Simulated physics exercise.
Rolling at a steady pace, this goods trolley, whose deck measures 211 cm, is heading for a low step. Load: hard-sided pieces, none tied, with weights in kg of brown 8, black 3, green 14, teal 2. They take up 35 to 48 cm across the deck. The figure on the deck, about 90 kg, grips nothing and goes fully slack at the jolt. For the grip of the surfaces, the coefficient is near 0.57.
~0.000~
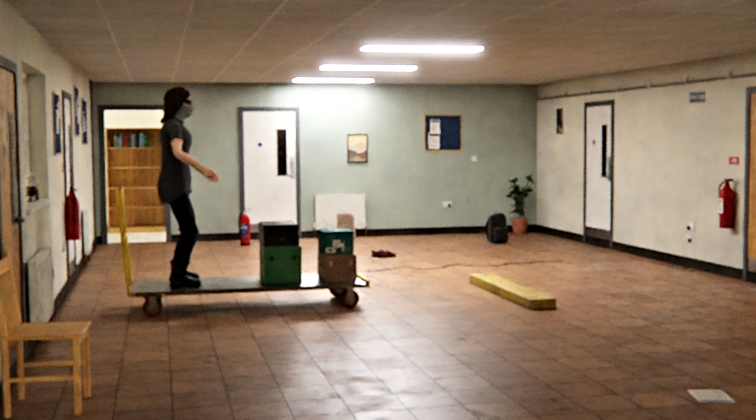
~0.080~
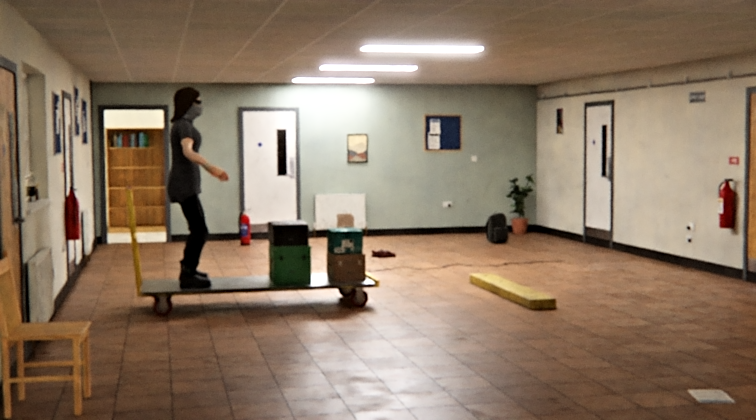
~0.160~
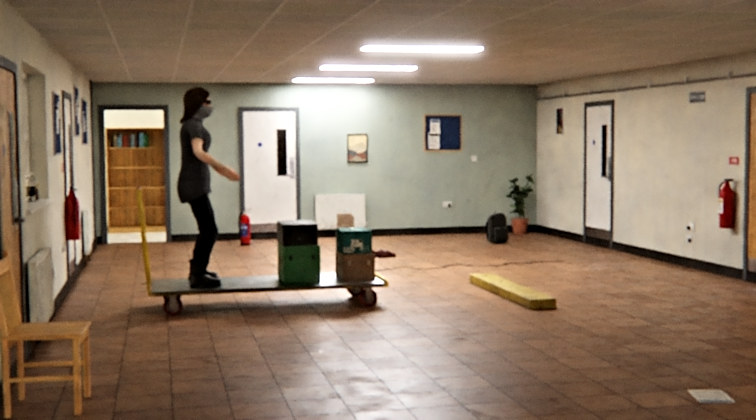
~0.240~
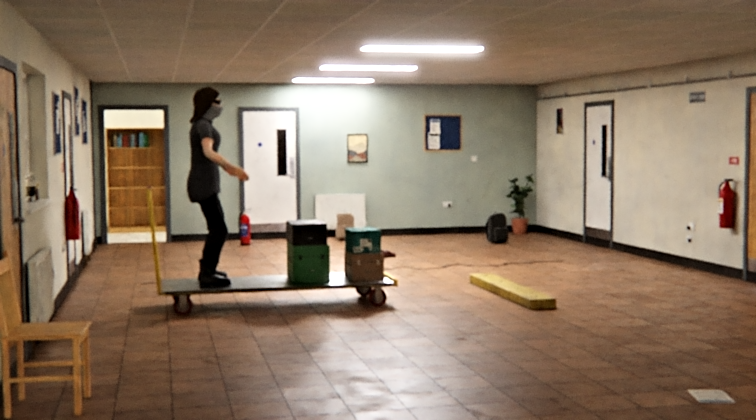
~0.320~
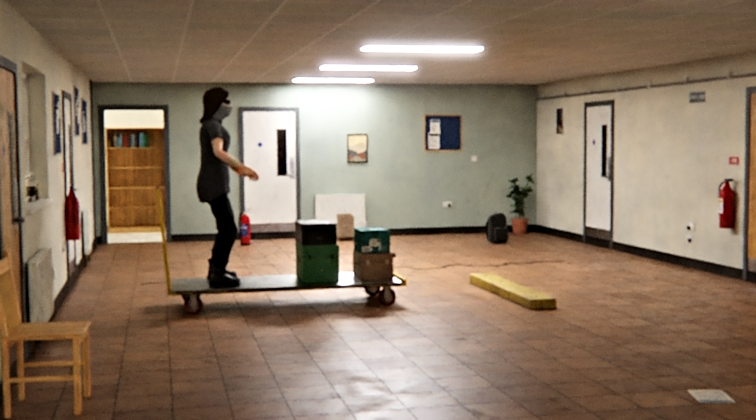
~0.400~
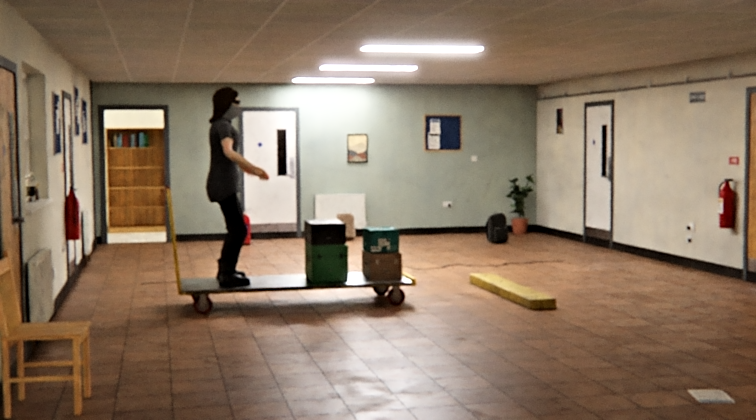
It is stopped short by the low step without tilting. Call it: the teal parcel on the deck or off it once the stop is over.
On.
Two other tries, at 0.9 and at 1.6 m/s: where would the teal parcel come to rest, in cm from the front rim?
First it stops 20 cm short of the rim, and next time it goes 60 cm beyond it.
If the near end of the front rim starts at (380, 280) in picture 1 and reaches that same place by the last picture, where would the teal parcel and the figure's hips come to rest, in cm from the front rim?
Rest points: Teal at 20 cm behind, hips at 150 cm behind.
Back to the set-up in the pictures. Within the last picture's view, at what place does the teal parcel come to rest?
(494, 236).
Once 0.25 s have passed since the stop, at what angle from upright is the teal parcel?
Its tilt is about 0°.
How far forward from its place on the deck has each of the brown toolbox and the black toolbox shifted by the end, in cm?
Roughly brown 5 cm, black 15 cm.
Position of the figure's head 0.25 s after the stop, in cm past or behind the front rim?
Roughly 140 cm behind the front rim.
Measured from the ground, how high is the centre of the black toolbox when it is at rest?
70 cm.
After 1.33 s the deck stops.
After 1.58 s the teal parcel is 12 cm behind the rim, tilted 0°, near (494, 236) in the last picture's view.
After 1.88 s the teal parcel is 12 cm behind the rim, tilted 0°, near (494, 236) in the last picture's view.
After 2.33 s the teal parcel is 12 cm behind the rim, tilted 0°, near (494, 236) in the last picture's view.
At rest, 2.5 s, nothing is past the rim; behind it, brown toolbox, black toolbox, green toolbox, teal parcel and the figure's hips.
